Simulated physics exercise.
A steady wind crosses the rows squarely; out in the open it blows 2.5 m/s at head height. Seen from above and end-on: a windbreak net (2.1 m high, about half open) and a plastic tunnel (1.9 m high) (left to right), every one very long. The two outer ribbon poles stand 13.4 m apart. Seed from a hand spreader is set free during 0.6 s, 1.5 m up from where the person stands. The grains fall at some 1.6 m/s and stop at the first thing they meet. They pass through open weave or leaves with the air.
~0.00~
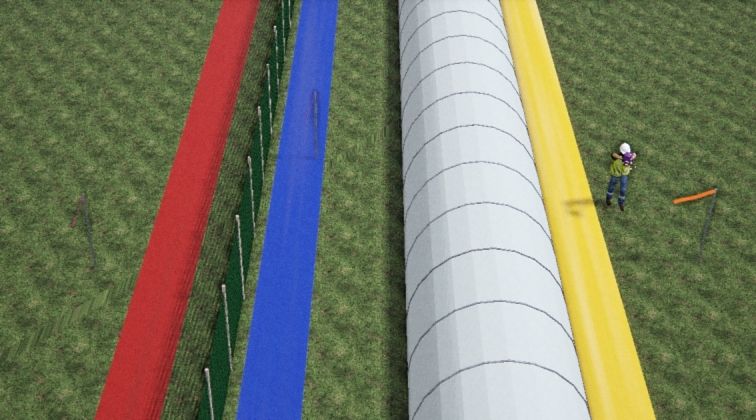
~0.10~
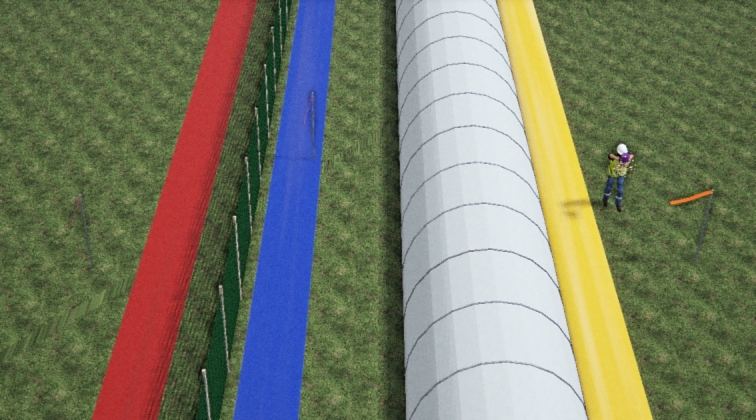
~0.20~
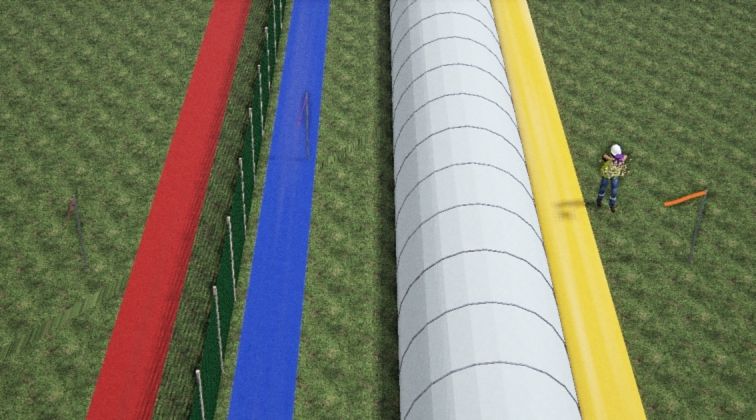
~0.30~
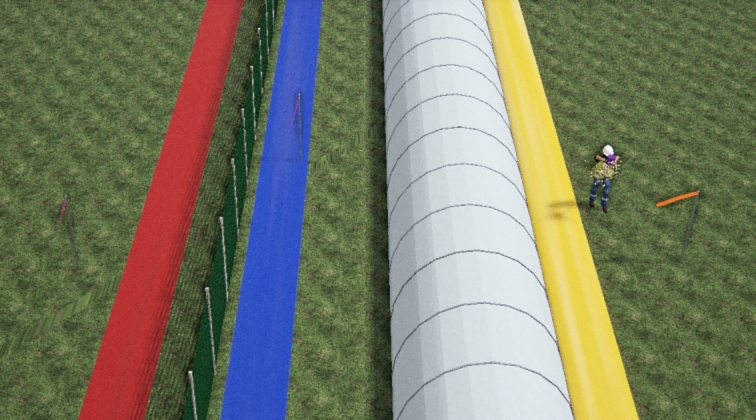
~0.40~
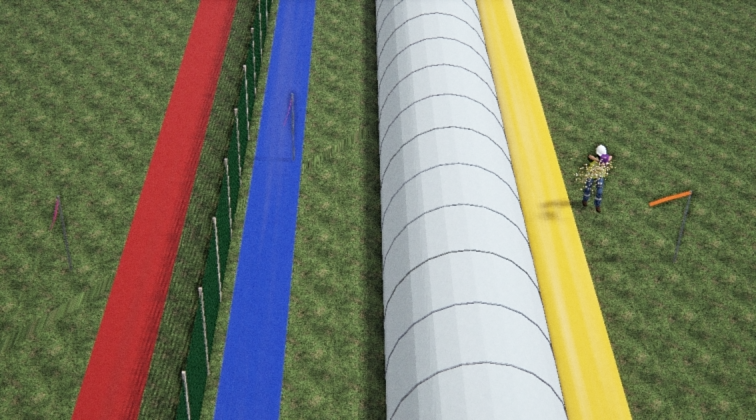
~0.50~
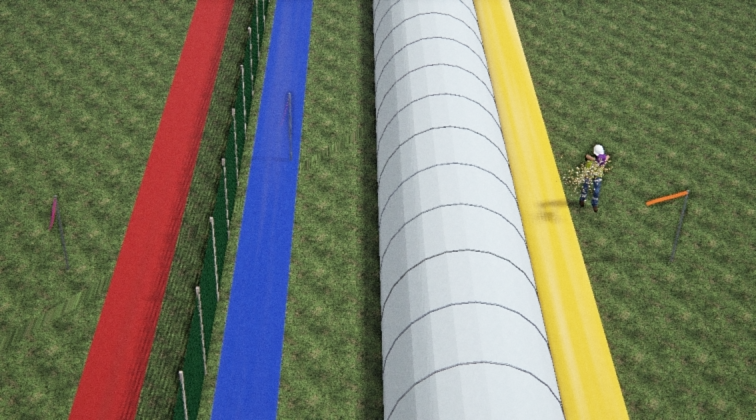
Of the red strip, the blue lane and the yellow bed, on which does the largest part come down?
The biggest share falls on the yellow one.
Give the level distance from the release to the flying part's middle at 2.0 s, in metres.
Roughly 1.5 m.
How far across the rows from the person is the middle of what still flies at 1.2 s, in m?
About 1.0 m.
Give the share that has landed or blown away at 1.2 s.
About 20 %.
After 1.2 s, 0 % lies on the red strip, 18 % on the yellow bed and 0 % on the blue lane; 20 % has touched down or left; the middle of what still flies is 0.6 m above the low ground, near (554, 197).
After 2.0 s, 0 % lies on the red strip, 78 % on the yellow bed and 0 % on the blue lane; 87 % has touched down or left; the middle of what still flies is 0.3 m above the low ground, near (524, 206).
After 3.5 s, 0 % lies on the red strip, 84 % on the yellow bed and 0 % on the blue lane; 100 % has touched down or left.
After 8.0 s, 0 % lies on the red strip, 84 % on the yellow bed and 0 % on the blue lane; 100 % has touched down or left.
After 45.0 s, 0 % lies on the red strip, 84 % on the yellow bed and 0 % on the blue lane; 100 % has touched down or left.
